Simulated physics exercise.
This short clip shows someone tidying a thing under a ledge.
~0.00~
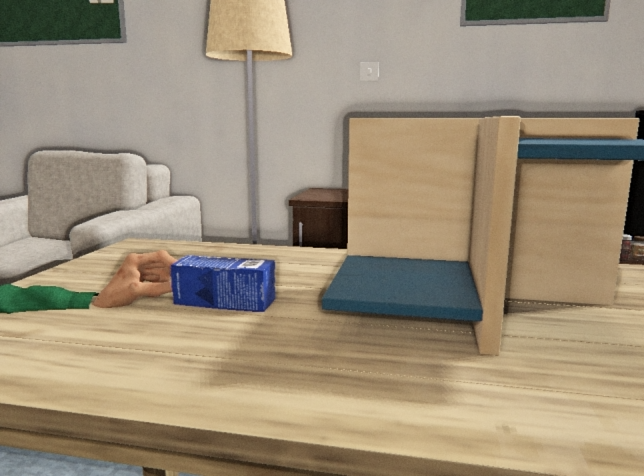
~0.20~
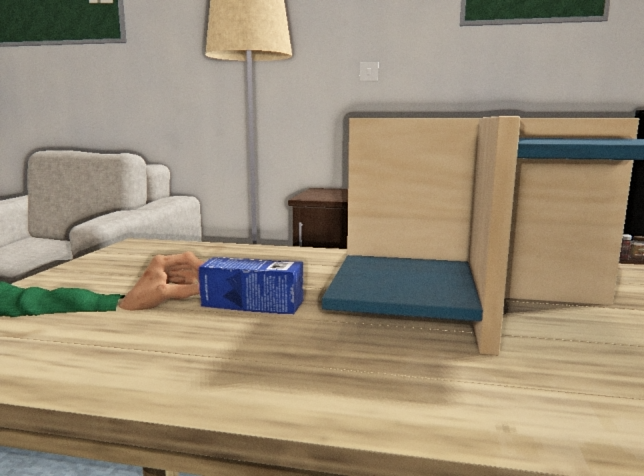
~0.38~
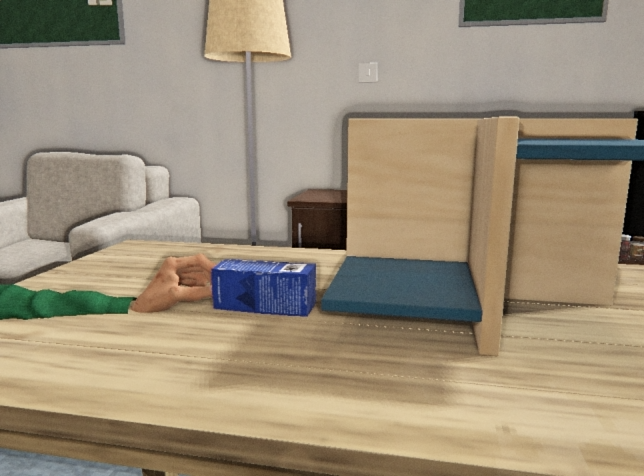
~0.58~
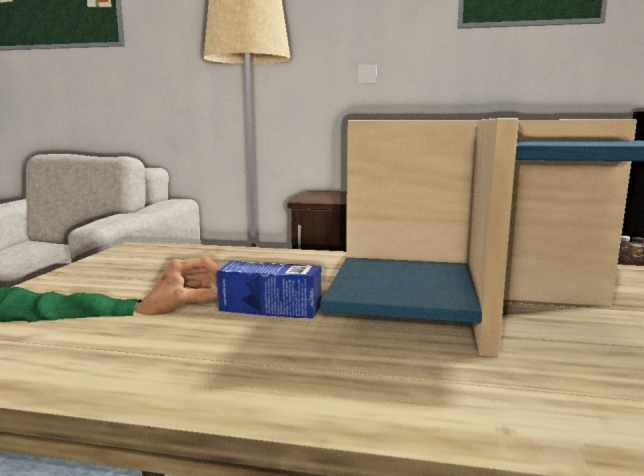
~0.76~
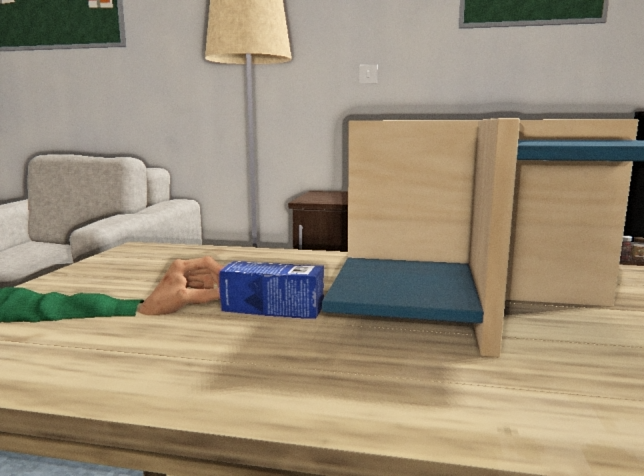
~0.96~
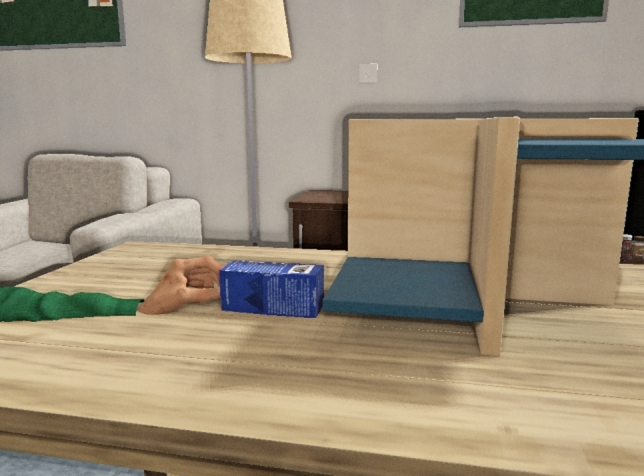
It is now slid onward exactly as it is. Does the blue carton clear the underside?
Outcome: The blue carton stops at the shelf.
After 1.18 s, blue carton sliding up to the opening near (280, 289).
After 1.32 s, blue carton stopped at the opening near (288, 289).
After 1.82 s, blue carton sliding up to the opening near (288, 289).
At rest (2.2 s), the blue carton catches on the edge, near (288, 289).
